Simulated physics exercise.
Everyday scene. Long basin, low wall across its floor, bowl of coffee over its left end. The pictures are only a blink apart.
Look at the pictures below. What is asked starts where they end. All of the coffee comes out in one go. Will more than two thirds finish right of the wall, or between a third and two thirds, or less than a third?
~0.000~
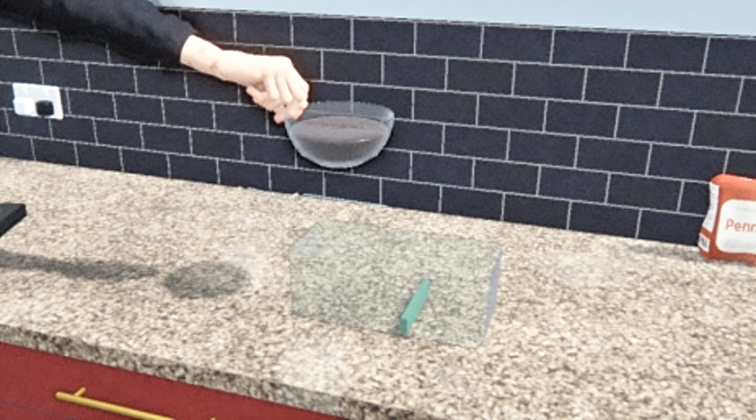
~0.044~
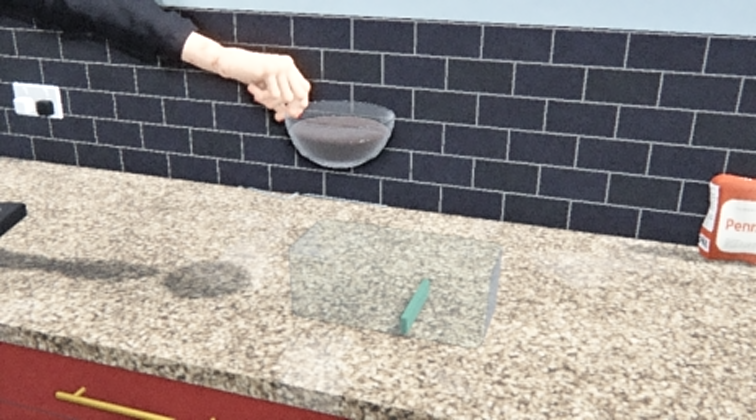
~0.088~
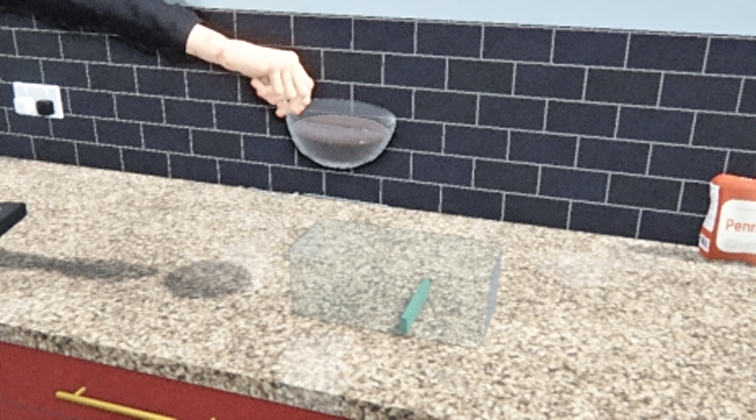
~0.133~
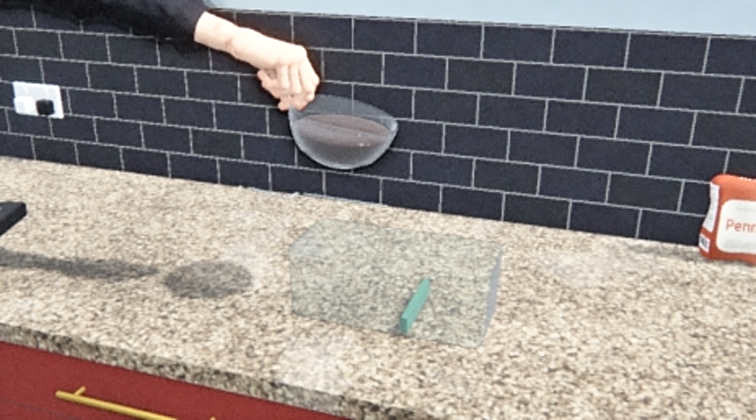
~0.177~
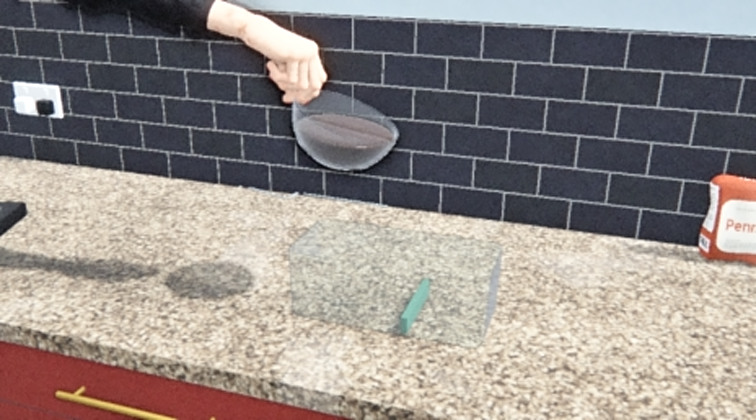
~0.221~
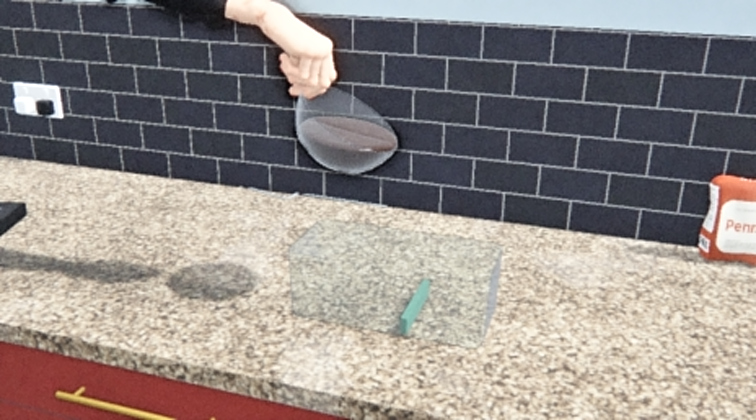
Right of the wall there will be between a third and two thirds.
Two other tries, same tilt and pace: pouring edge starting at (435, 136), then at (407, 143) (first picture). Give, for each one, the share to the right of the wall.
In order: Close to 60 and 50 percent.
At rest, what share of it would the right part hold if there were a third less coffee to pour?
40 per cent or so.
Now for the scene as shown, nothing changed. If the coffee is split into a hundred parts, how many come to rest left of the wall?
Some 55 per cent.
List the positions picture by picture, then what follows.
In the first picture, tilt 0°; pouring edge (391, 120); surface from (295, 123) to (388, 132); the long basin's rim runs from (304, 235) to (496, 263); the wall's top is at (416, 299).
In the second picture, tilt 1°; pouring edge (391, 121); surface from (296, 122) to (388, 132).
In the third picture, tilt 6°; pouring edge (393, 125); surface from (297, 120) to (389, 134).
In the fourth picture, tilt 12°; pouring edge (394, 132); surface from (299, 119) to (390, 137).
In the fifth picture, tilt 21°; pouring edge (395, 141); surface from (301, 118) to (393, 139).
In the sixth picture, tilt 31°; pouring edge (394, 151); surface from (304, 120) to (394, 144); 2 per cent is over the edge.
A moment on, the bowl is tipped on its side and 16 per cent is still to pour, 2 is left of the wall and 20 right of it.
Next, the bowl is tipped on its side and 1 per cent is still to pour, 32 is left of the wall and 58 right of it.
Then the bowl is tipped on its side and 0 per cent is still to pour, 46 is left of the wall and 50 right of it.
Later the bowl is tipped on its side and 0 per cent is still to pour, 52 is left of the wall and 45 right of it.
At rest 53 per cent lies left of the wall, 44 right of it and 2 outside.
